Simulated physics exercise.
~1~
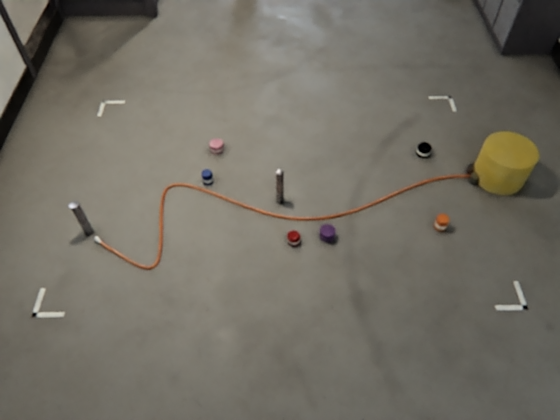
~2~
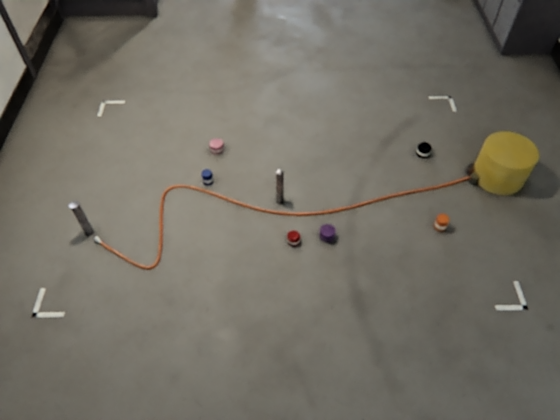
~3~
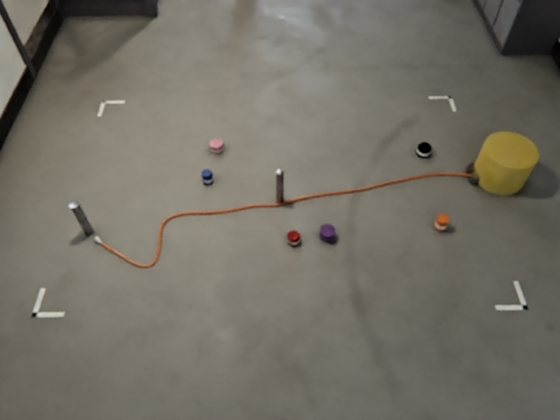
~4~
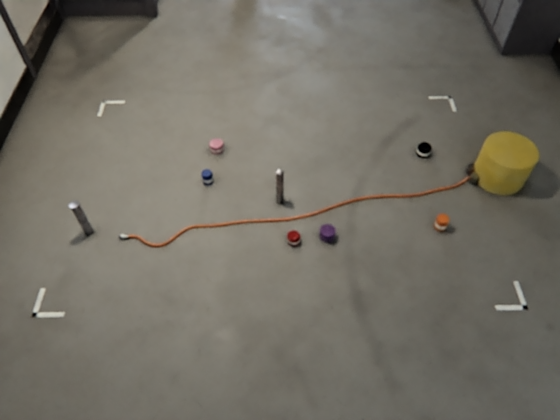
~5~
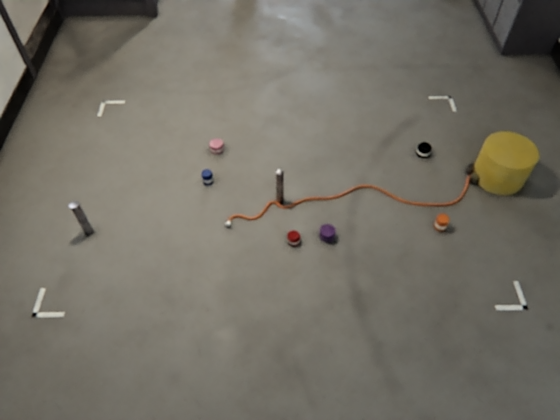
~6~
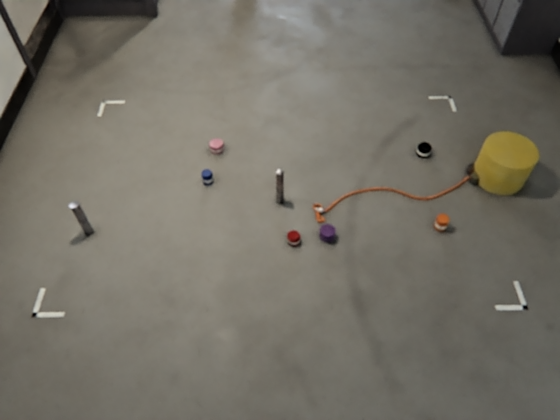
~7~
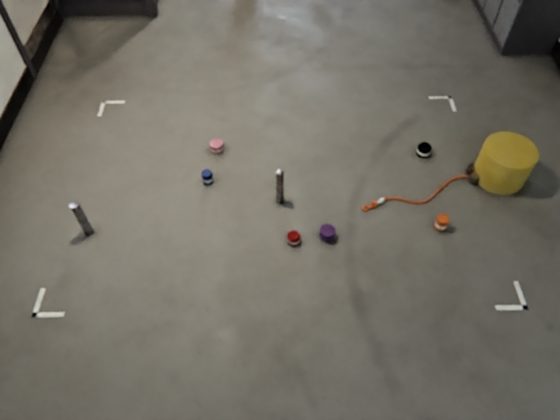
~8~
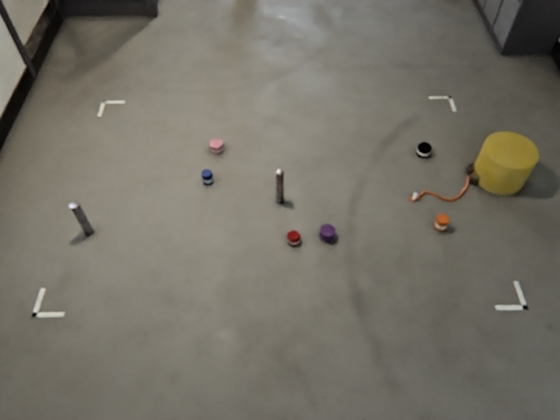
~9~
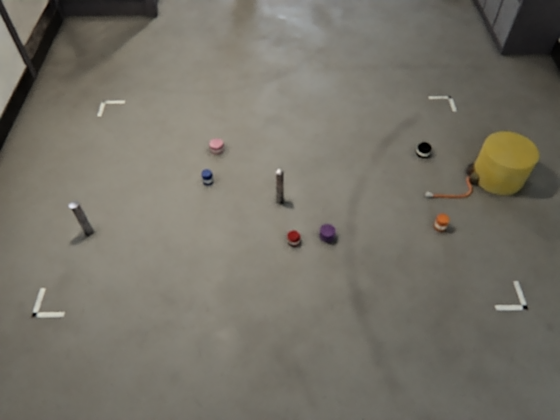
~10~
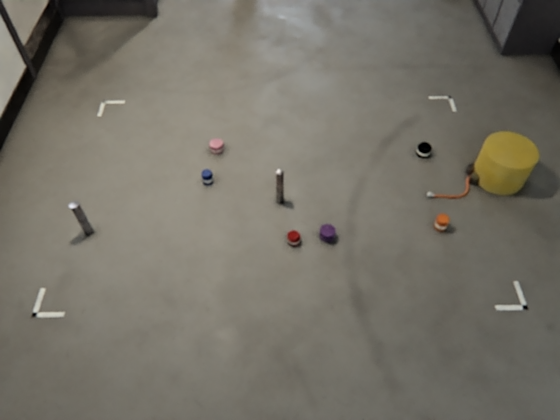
An orange cord lying in curves across the grey floor was drawn rightward toward a yellow drum, its free end sliding past two upright posts and between small coloured containers that stayed put, until only a short bent piece stuck out beside the drum.
